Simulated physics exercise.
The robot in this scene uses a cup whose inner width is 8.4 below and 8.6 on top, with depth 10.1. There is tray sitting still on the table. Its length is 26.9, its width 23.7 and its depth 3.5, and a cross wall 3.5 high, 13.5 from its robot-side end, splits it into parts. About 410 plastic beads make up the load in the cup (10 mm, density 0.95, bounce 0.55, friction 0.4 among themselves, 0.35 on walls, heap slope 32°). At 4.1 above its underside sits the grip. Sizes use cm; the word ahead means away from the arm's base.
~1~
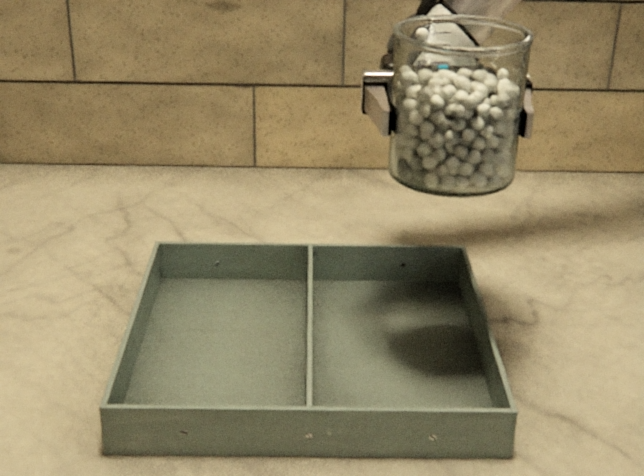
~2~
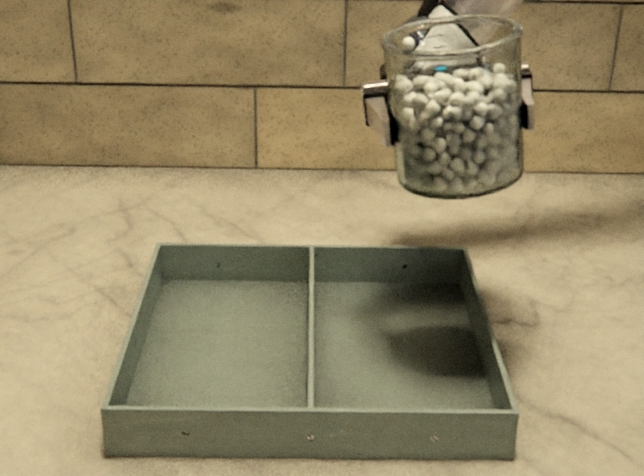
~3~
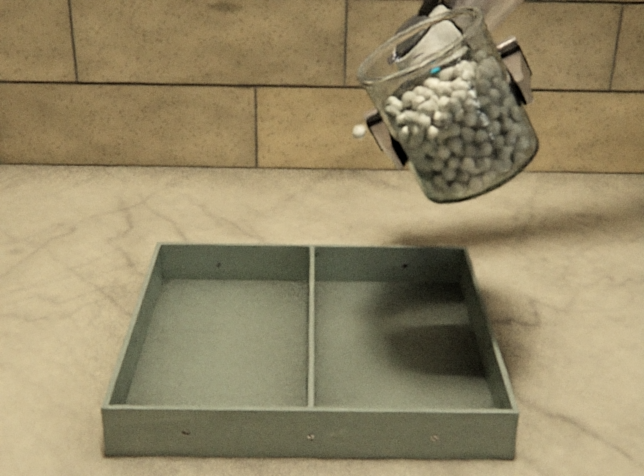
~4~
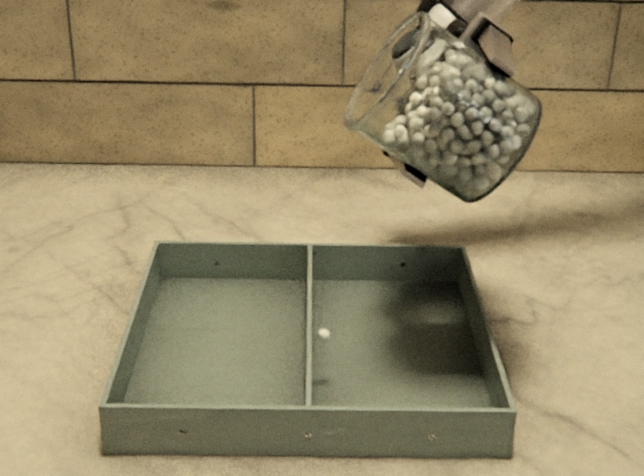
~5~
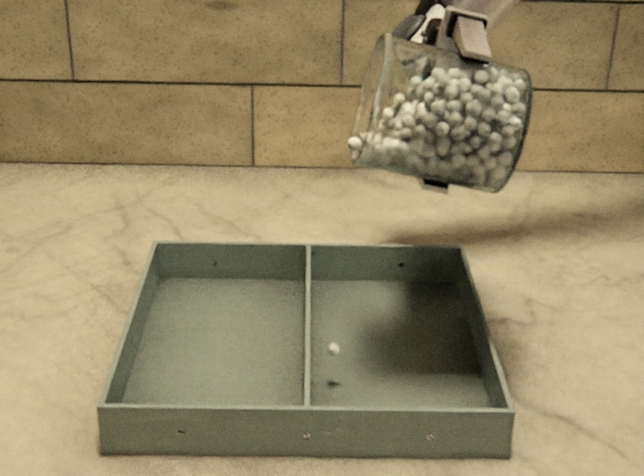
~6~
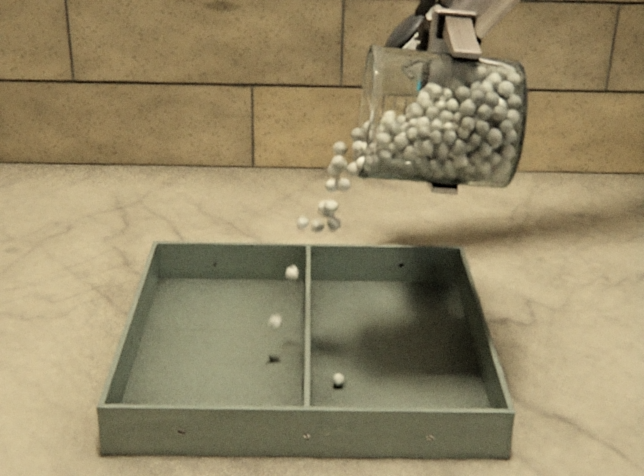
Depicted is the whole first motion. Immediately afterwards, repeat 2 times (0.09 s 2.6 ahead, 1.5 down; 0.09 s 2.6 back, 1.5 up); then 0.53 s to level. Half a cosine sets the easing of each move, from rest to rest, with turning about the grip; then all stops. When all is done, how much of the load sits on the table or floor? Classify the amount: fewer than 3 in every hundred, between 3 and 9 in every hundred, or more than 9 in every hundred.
Fewer than 3 in every hundred.
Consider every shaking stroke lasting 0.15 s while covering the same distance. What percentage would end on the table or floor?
It would be some 0 %.
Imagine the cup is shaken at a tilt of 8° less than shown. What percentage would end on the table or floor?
About 0 %.
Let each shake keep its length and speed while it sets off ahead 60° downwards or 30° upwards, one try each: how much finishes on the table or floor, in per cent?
Result: Approx. 0 % and 0 %, one try each.
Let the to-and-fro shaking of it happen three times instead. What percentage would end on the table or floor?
I'd expect something close to 0 per cent.
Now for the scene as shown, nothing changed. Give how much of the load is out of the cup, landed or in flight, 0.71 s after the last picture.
I'd put it at some 50 percent.
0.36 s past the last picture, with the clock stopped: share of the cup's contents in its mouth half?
Roughly 65 per cent.
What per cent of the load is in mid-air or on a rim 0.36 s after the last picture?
Around 9 per cent of the load.
Then, 0.36 s later, tilted 86° forward, highest piece 20 above the table; 260 in the cup, 105 in the far-side part, 6 in the robot-side part, 35 in flight or on a rim.
Then, 0.71 s later, tilted 22° forward, highest piece 24 above the table; 201 in the cup, 179 in the far-side part, 23 in the robot-side part, 2 on the table or floor, 1 in flight or on a rim.
Then, 1.09 s later, level, highest piece 22 above the table; 201 in the cup, 180 in the far-side part, 23 in the robot-side part, 2 on the table or floor.
Then, 2.14 s later, level, highest piece 22 above the table; 201 in the cup, 180 in the far-side part, 23 in the robot-side part, 2 on the table or floor.
At rest, 201 in the cup, 180 in the far-side part, 23 in the robot-side part, 2 on the table or floor. That is 0 % on the table or floor.
